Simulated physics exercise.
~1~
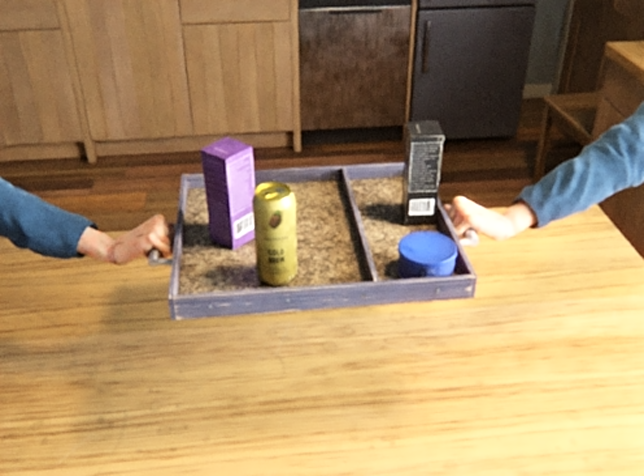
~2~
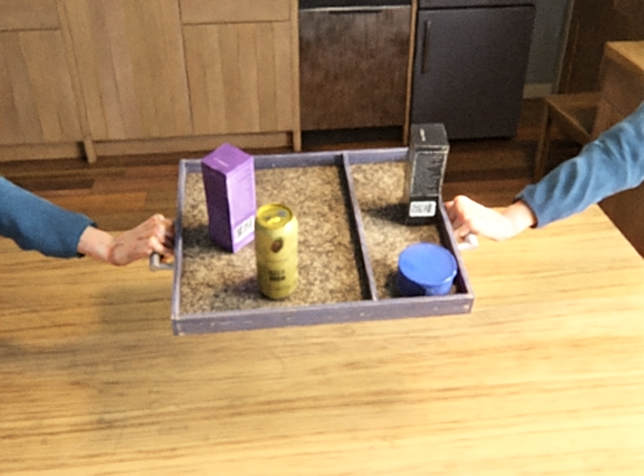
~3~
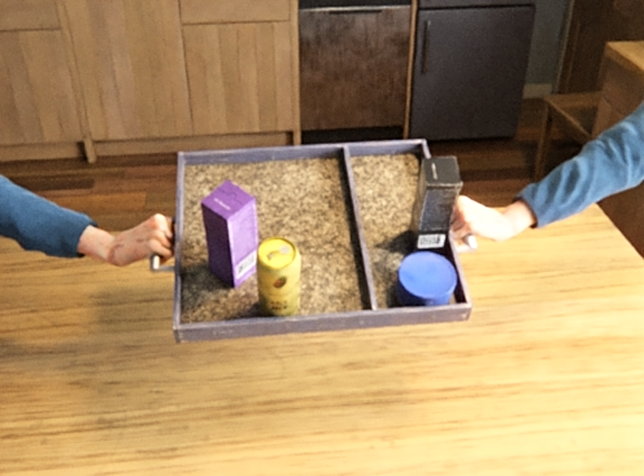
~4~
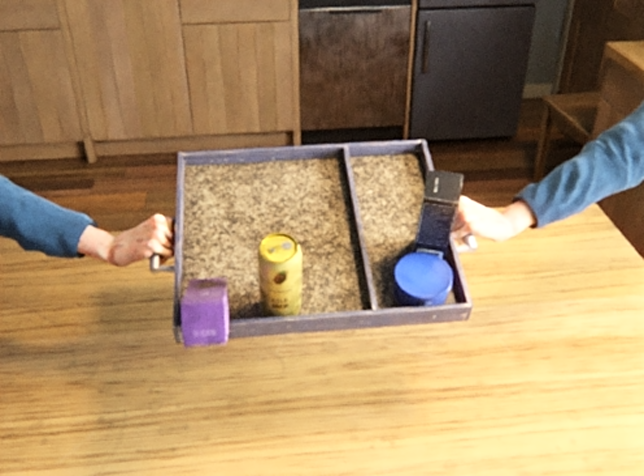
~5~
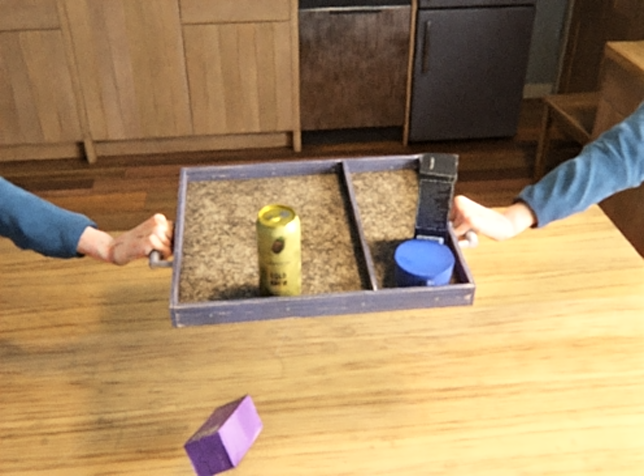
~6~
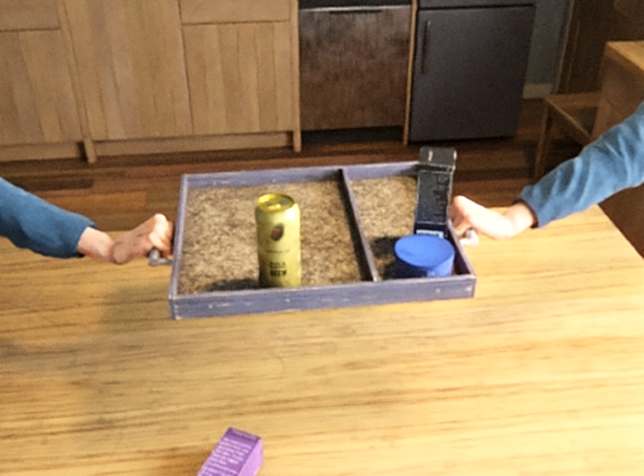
A tray held by two hands tips forward, drops its purple carton, and levels again.
